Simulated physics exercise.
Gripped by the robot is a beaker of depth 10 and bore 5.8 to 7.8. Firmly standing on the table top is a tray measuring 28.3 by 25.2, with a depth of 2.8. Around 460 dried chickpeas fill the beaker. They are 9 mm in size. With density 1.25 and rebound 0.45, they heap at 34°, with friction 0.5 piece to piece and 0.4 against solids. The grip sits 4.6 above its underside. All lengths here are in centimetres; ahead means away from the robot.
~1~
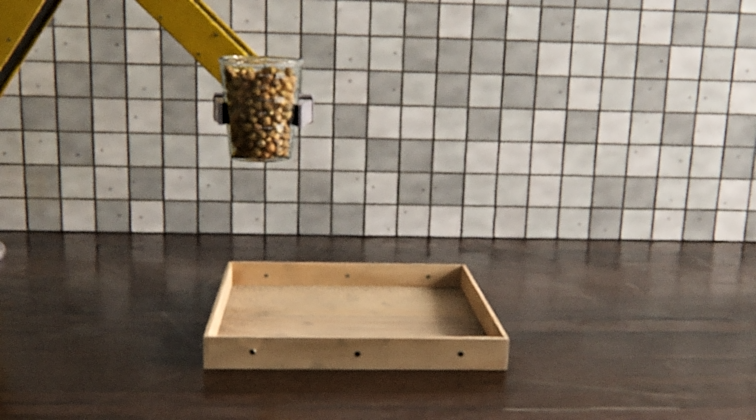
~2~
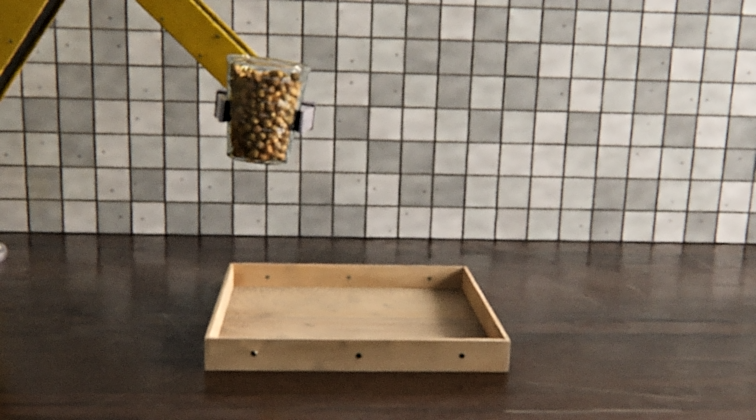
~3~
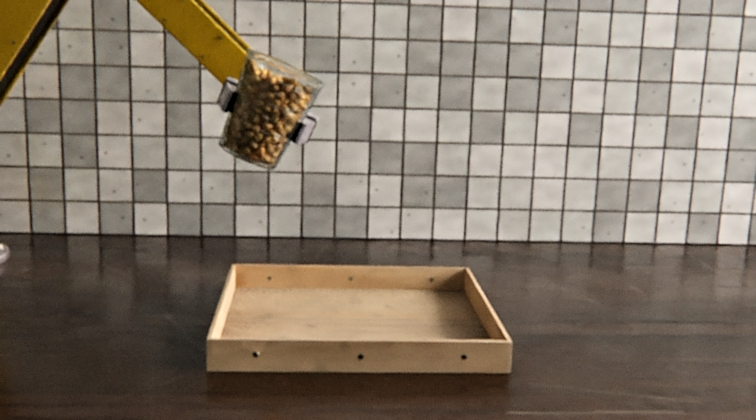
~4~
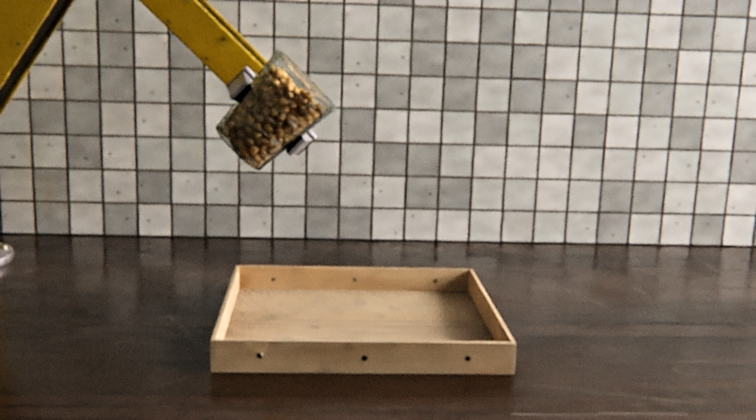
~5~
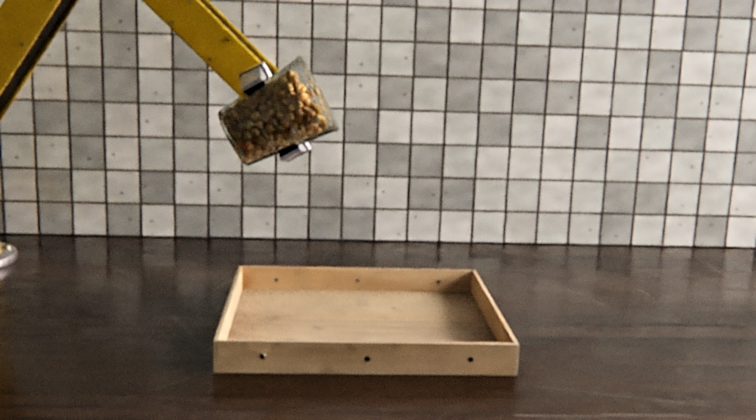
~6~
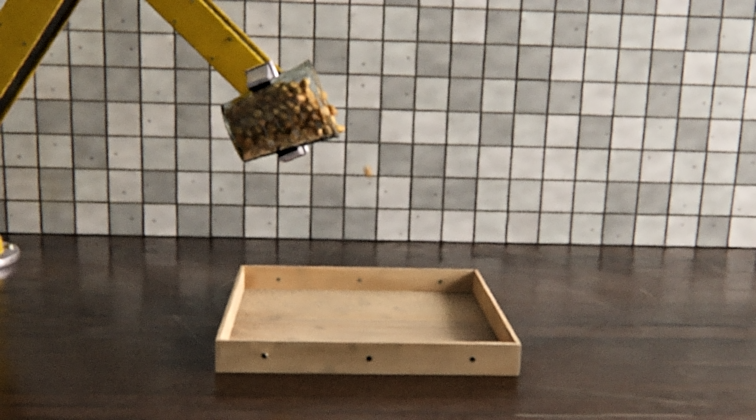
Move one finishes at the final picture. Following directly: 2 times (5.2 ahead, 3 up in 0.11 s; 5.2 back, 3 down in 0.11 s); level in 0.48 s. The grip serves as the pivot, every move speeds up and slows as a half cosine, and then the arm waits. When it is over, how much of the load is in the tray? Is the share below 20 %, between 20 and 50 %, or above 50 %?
It is above 50 %.
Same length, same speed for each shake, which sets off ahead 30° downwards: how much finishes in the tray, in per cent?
You'd expect near 35 percent of it there.
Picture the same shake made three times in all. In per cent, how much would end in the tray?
Estimate: Around 70 %.
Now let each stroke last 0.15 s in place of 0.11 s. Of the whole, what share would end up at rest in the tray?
It would be some 70 %.
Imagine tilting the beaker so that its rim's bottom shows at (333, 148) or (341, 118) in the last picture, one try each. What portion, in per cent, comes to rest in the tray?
Roughly 65 and 60 percent.
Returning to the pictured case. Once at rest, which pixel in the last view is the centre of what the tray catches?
Approximately (453, 322) in pixels.
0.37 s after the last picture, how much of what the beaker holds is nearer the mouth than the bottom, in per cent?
Around 60 per cent of it.
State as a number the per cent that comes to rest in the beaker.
Roughly 10 per cent.
Then, 0.37 s after the last picture, tilted 67° forward, highest piece 27 above the table; 280 in the tray, 108 on the table or floor, 52 in the beaker, 15 in flight or on a rim.
Then, 0.74 s after the last picture, tilted 21° forward, highest piece 24 above the table; 293 in the tray, 124 on the table or floor, 38 in the beaker.
Then, 1.12 s after the last picture, level, highest piece 23 above the table; 293 in the tray, 124 on the table or floor, 38 in the beaker.
Then, 2.17 s after the last picture, level, highest piece 22 above the table; 293 in the tray, 124 on the table or floor, 38 in the beaker.
Final count, 293 in the tray, 124 on the table or floor, 38 in the beaker. That is 64 % in the tray.
